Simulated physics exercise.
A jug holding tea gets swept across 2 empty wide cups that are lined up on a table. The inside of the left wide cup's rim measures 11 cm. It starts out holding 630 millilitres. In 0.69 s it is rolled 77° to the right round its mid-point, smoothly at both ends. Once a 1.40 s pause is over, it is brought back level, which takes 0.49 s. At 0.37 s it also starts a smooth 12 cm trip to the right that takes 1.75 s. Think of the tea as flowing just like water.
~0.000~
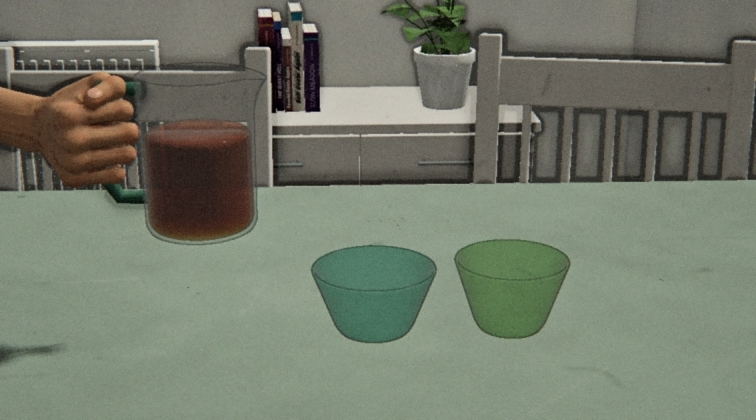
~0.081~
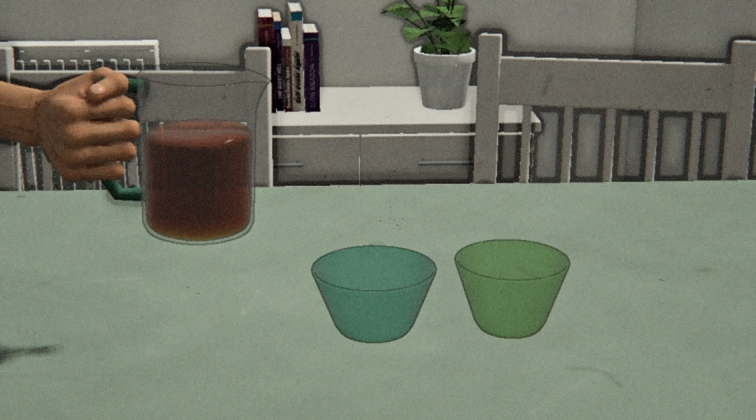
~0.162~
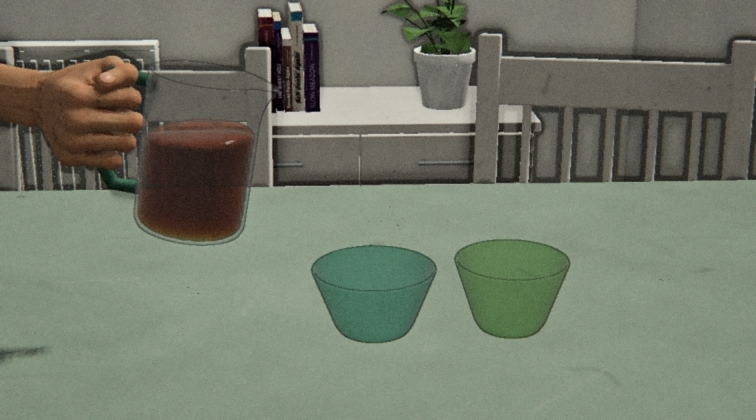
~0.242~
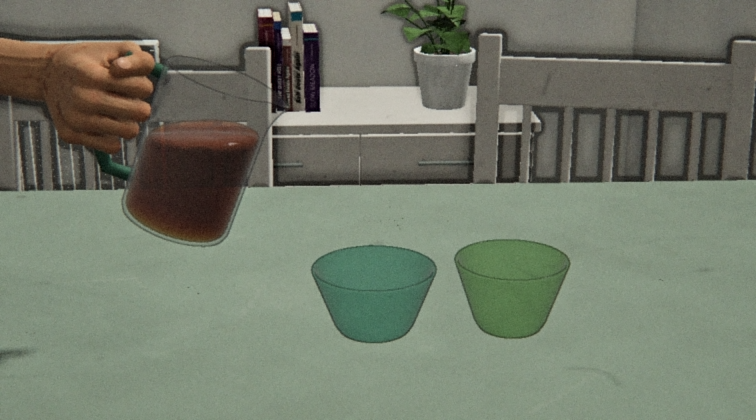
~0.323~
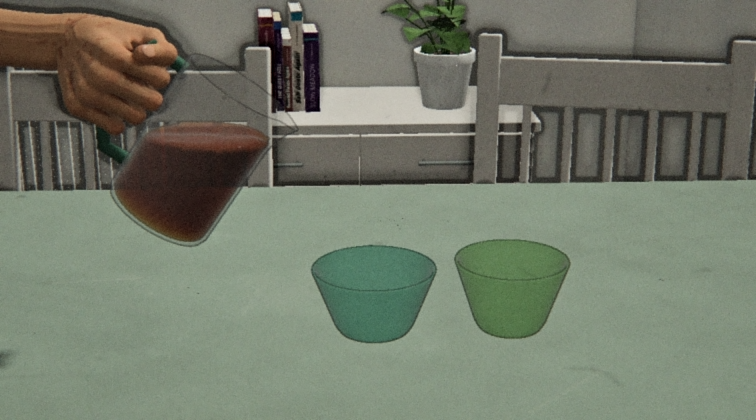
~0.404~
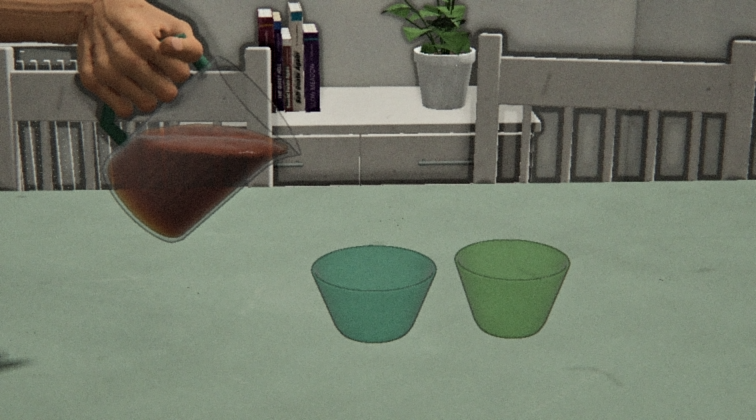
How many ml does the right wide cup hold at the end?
About 20 ml.
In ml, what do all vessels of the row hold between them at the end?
All together the row ends up with around 290 ml.
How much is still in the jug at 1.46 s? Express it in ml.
210 ml.
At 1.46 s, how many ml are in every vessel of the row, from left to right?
The left one holds around 250 ml while the right one holds around 10 ml.
Then, 1.01 s in, the tilt is 77° and from the left they hold 140 ml, 10 ml, the jug 305 ml, and 20 ml is on the table.
Then, 1.46 s in, the tilt is 77° and from the left they hold 250 ml, 15 ml, the jug 210 ml, and 140 ml is on the table.
Then, 1.93 s in, the tilt is 77° and from the left they hold 265 ml, 15 ml, the jug 160 ml, and 180 ml is on the table.
Then, 2.43 s in, the tilt is 16° and from the left they hold 265 ml, 20 ml, the jug 140 ml, and 200 ml is on the table.
Finally, from the left they hold 265 ml, 20 ml, the jug 140 ml, and 205 ml is on the table.
